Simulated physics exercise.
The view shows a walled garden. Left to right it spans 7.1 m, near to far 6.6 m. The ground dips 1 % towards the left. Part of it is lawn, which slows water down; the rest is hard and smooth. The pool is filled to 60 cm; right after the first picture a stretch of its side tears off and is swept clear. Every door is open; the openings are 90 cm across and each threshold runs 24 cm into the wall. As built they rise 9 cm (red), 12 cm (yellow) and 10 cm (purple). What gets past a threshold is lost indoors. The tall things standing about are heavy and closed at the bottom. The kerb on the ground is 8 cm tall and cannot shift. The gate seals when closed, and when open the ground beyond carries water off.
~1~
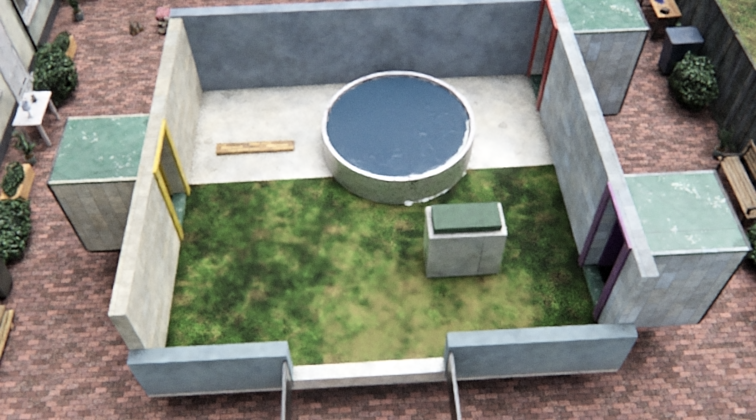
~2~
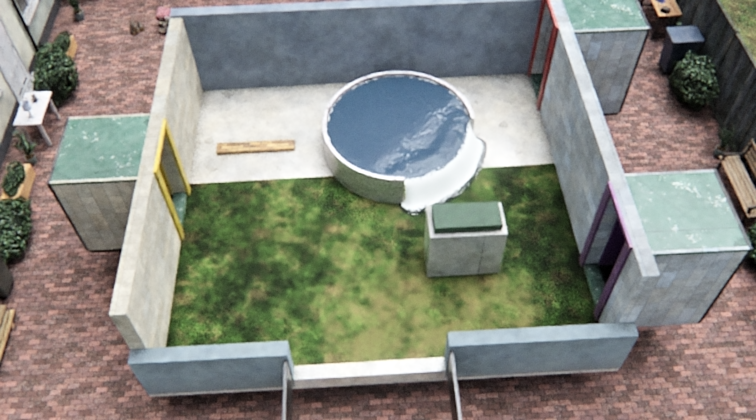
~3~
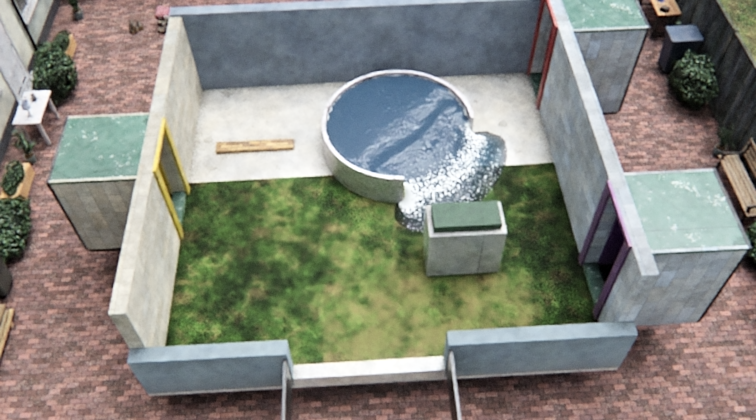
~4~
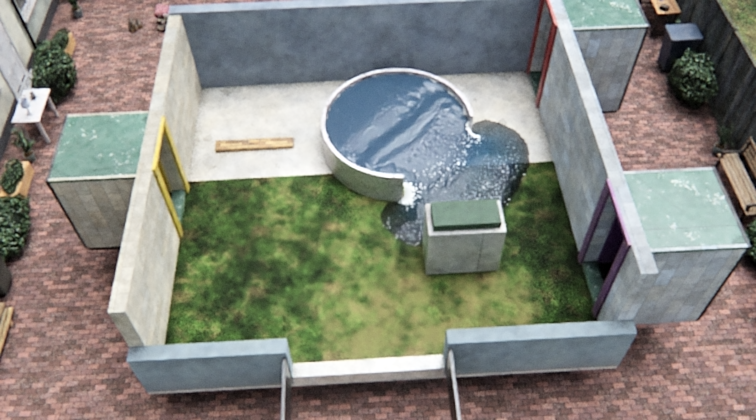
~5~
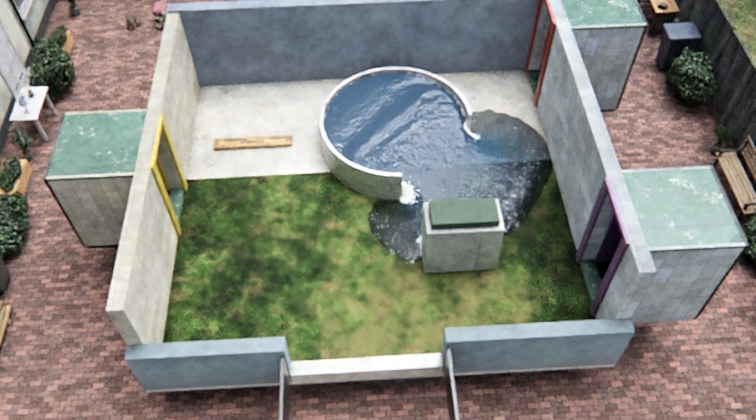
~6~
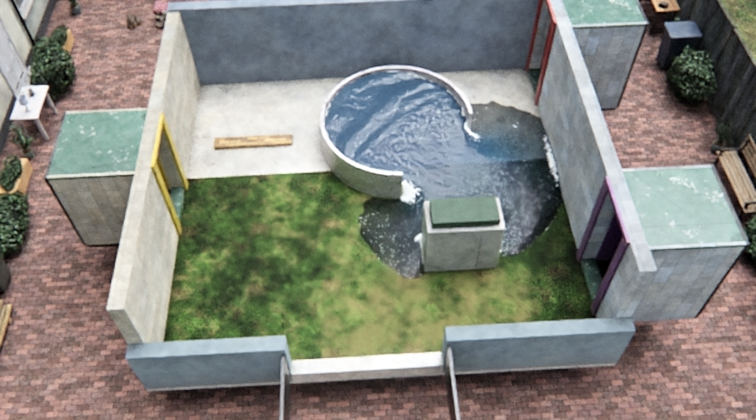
In a walled garden, the near right side of a round pool tore away and water poured out, spreading around the concrete block and across the grass and paving towards the right wall.
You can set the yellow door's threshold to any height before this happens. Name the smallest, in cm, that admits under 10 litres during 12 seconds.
Some 8 cm above the ground.
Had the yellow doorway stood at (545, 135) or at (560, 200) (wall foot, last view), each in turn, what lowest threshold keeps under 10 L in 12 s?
About 18 and 31 cm.
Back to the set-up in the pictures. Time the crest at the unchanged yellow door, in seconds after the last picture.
Near 10.0 s.
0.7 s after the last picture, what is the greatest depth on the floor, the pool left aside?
Roughly 32 cm.
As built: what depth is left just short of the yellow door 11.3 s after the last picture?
Some 10.5 cm.
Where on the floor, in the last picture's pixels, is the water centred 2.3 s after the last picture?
At about (459, 189).
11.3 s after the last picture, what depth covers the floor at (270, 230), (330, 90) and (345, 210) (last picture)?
Roughly 9, 3 and 4 cm, in turn.
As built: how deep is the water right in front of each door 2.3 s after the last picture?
Depths in cm: Red 6, yellow 0, purple 17.
Then, 0.7 s after the last picture water covers 25 % of the floor, deepest (32 cm) near (469, 238); it has not reached the yellow door.
Then, 2.3 s after the last picture water covers 45 % of the floor, deepest (35 cm) near (585, 332); it has not reached the yellow door.
Then, 11.3 s after the last picture water covers 95 % of the floor, deepest (11 cm) near (186, 192); 11 cm at the yellow door, 0 litres in over its 12 cm threshold.
At the yellow door as built, the water peaked near 11 cm, 9.9 s after the last picture.
Run again over the same 12 s with other heights there, 16 litres in over 7 cm, 2 litres over 9.5 cm. The limit of 10 litres is kept from about 8 cm up.
